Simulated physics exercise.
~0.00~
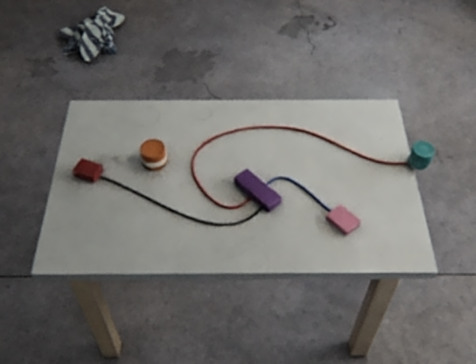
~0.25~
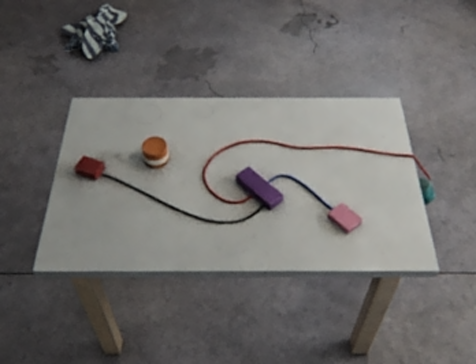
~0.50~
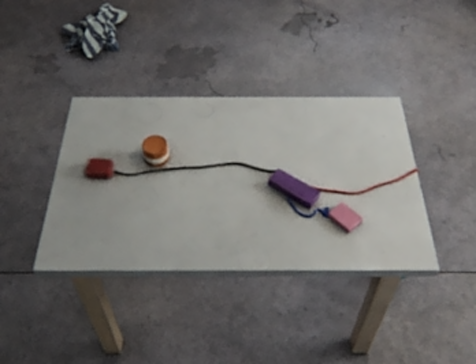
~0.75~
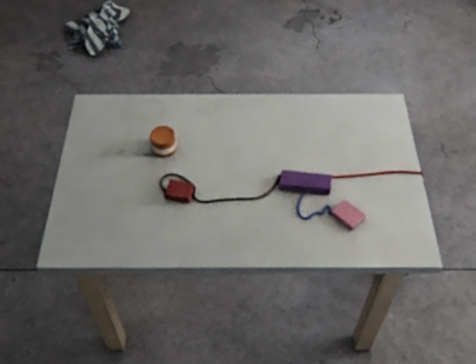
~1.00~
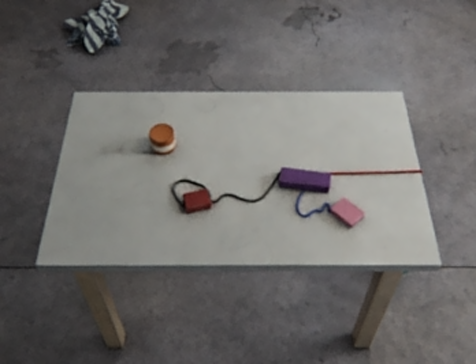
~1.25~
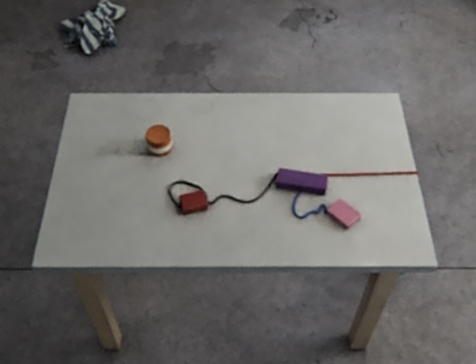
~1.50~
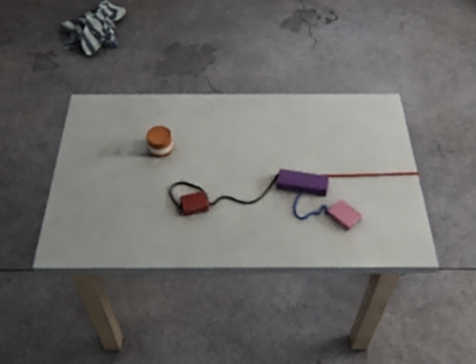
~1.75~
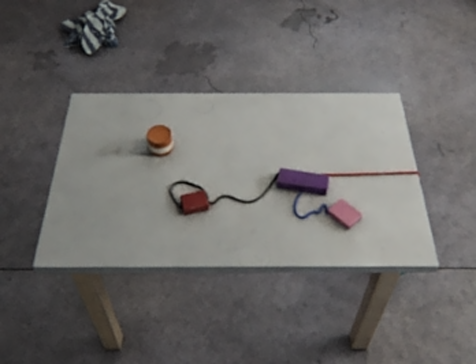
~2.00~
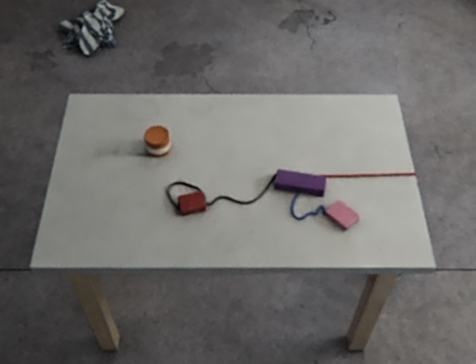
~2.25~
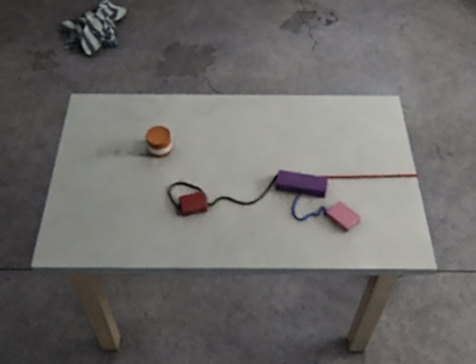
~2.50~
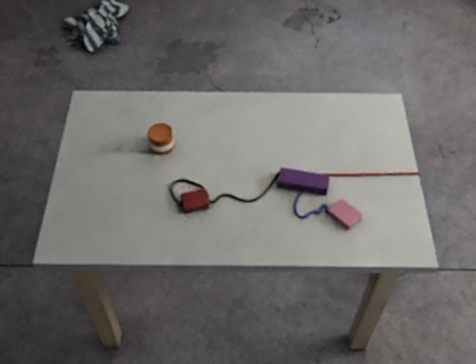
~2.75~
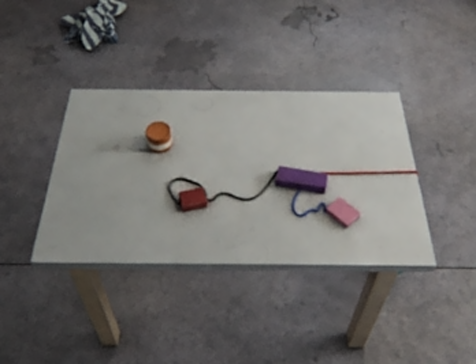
A table holds corded blocks as a teal one drops off, dragging purple and red rightward.
